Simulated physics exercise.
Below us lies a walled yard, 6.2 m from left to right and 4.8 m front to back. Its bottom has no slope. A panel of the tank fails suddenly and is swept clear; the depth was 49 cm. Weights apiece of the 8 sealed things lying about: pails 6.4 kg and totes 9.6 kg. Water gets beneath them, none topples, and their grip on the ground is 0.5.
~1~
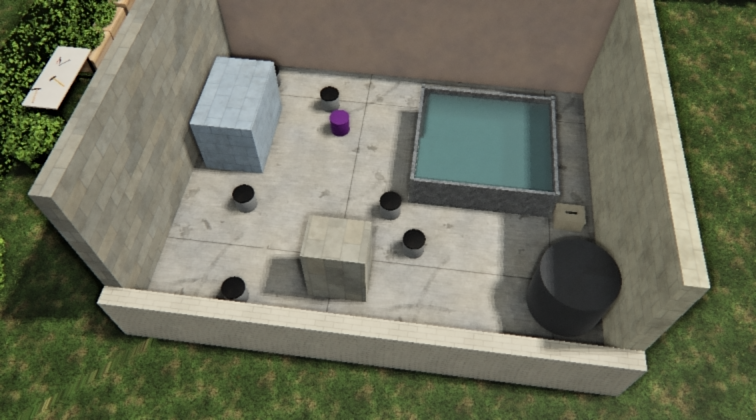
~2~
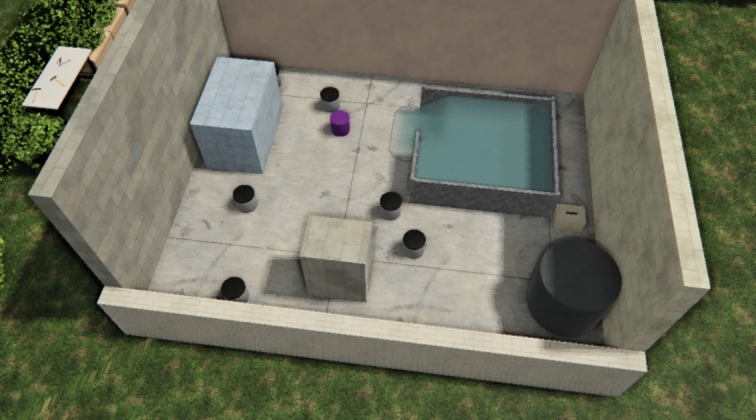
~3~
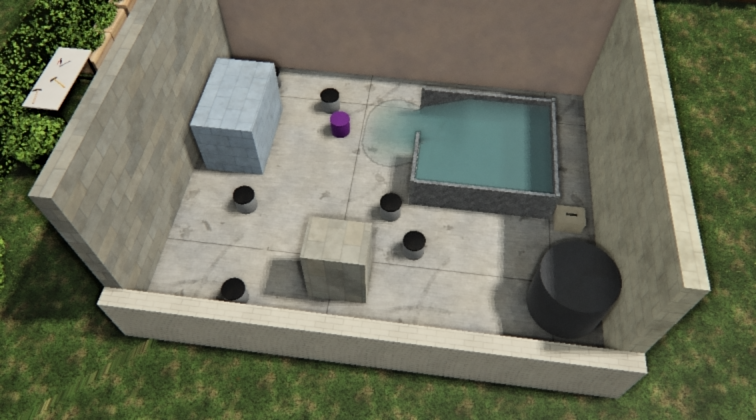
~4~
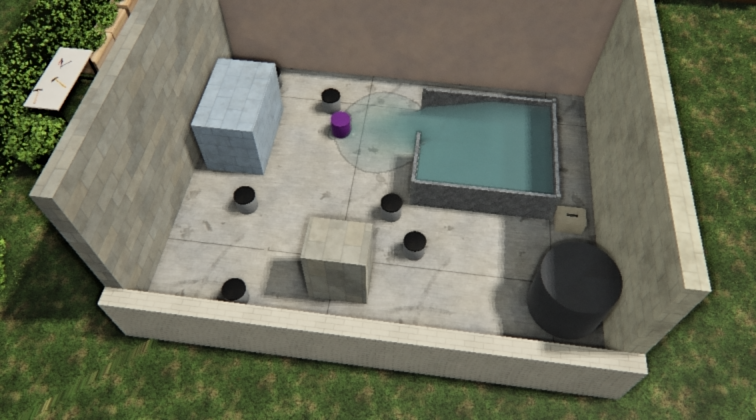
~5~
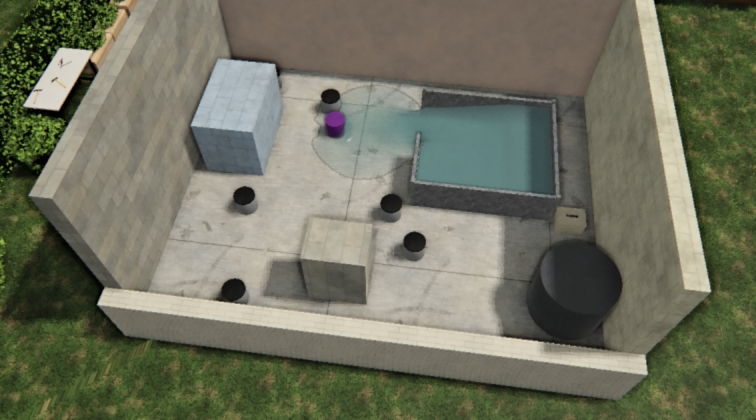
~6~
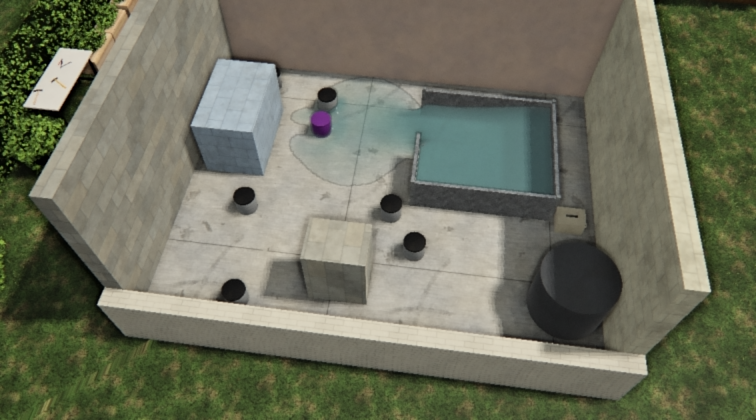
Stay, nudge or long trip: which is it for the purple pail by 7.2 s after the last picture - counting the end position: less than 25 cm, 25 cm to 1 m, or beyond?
The purple pail travels far.
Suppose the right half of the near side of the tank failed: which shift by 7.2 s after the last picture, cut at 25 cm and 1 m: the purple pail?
In that case the purple pail stays put.
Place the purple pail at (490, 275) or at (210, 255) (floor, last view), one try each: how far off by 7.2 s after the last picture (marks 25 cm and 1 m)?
In that order: It stays put; it moves a short way.
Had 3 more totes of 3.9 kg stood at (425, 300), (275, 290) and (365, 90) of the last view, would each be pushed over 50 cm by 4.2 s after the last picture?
In that order: Under, over, more.
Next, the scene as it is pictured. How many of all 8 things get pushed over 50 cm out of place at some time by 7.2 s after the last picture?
I count 5.
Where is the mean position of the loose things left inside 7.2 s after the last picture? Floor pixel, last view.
Around (345, 215).
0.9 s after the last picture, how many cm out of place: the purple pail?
About 80 cm.
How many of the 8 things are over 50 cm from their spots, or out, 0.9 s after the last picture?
2 of them.
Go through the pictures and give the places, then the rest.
The purple pail at (339, 117), on the bottom; 3.7 m2 under water; 0 of 8 have shifted, in the first picture.
The purple pail at (340, 117), on the bottom; water covers 4.1 m2; 0 of 8 have shifted, in the second picture.
The purple pail at (340, 119), on the bottom; water covers 4.7 m2; 0 of 8 have shifted, in the third picture.
The purple pail at (340, 119) rests on the ground; 5.5 m2 under water; 0 of 8 have shifted, in the fourth picture.
The purple pail at (335, 119) rests on the ground, 9 cm from its start; 6.2 m2 under water; 1 of 8 have shifted, in the fifth picture.
The purple pail at (321, 119) rests on the ground, 32 cm from its start; 7.1 m2 under water; 2 of 8 have shifted, in the sixth picture.
Then, 0.9 s after the last picture the purple pail is near (284, 125), 0.9 m from its start, afloat; 2 afloat.
Then, 2.8 s after the last picture the purple pail is near (315, 208), 1.7 m from its start, aground; 2 afloat.
Then, 4.8 s after the last picture the purple pail is near (318, 213), 1.8 m from its start, aground; 4 afloat.
Then, 7.2 s after the last picture the purple pail is near (340, 237), 2.2 m from its start, afloat; 3 afloat.
